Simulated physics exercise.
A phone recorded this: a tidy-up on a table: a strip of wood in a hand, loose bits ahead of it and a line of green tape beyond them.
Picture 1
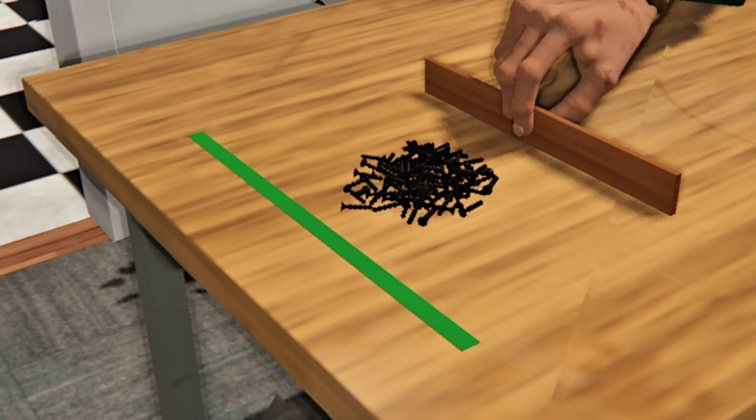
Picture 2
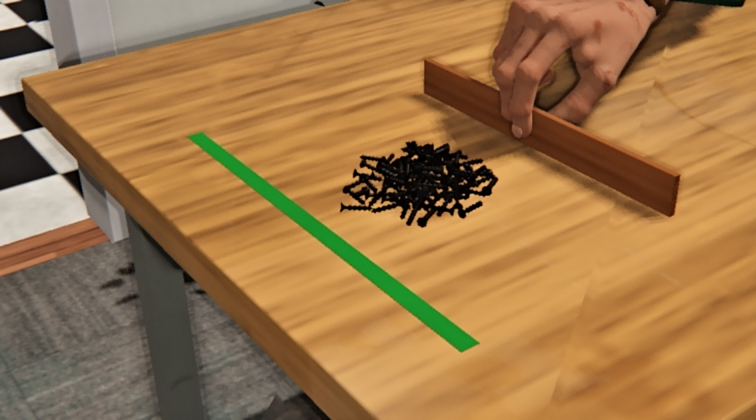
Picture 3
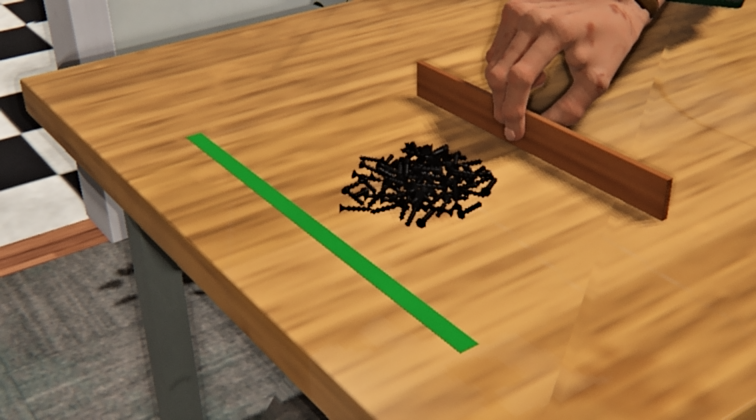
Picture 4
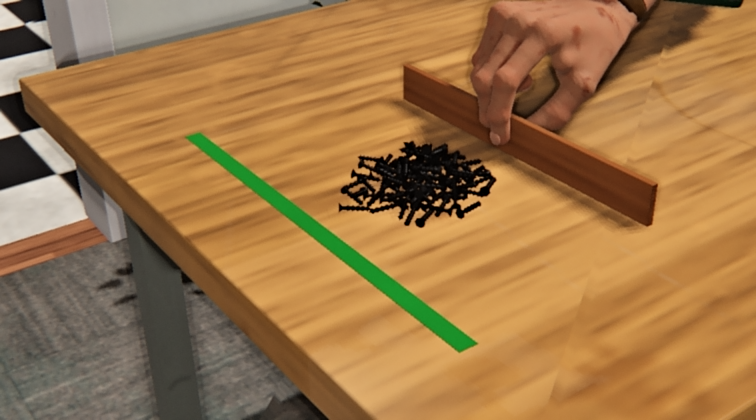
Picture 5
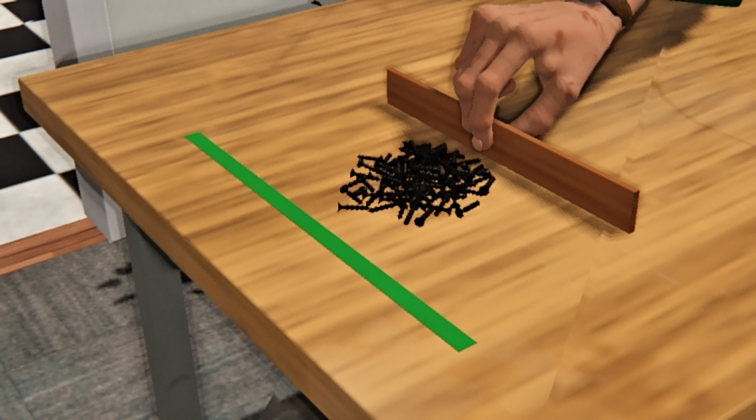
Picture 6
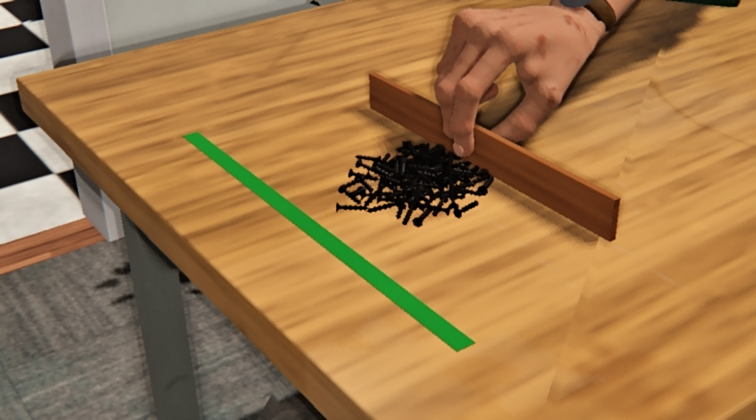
A hand held a strip of wood still on a wooden table, then slid it left toward a heap of black screws near a green tape line, just nudging a few of them along.
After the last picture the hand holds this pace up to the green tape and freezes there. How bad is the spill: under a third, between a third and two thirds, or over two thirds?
The share that drops falls short of a third.
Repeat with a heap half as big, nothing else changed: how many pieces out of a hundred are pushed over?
It comes to 0 per cent or so.
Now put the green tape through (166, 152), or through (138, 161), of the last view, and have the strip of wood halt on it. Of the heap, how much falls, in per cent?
In order, close to 50 and 100 per cent.
Just after the last frame, strip of wood still moving, near (388, 158); heap all on the table, its front near (319, 234).
A moment on, strip of wood stopped at the green tape; heap all on the table, its front near (193, 266).
Further on, strip of wood stopped at the green tape; heap about a tenth over the edge.
When it is over, strip of wood stopped at the green tape; heap about a tenth over the edge.
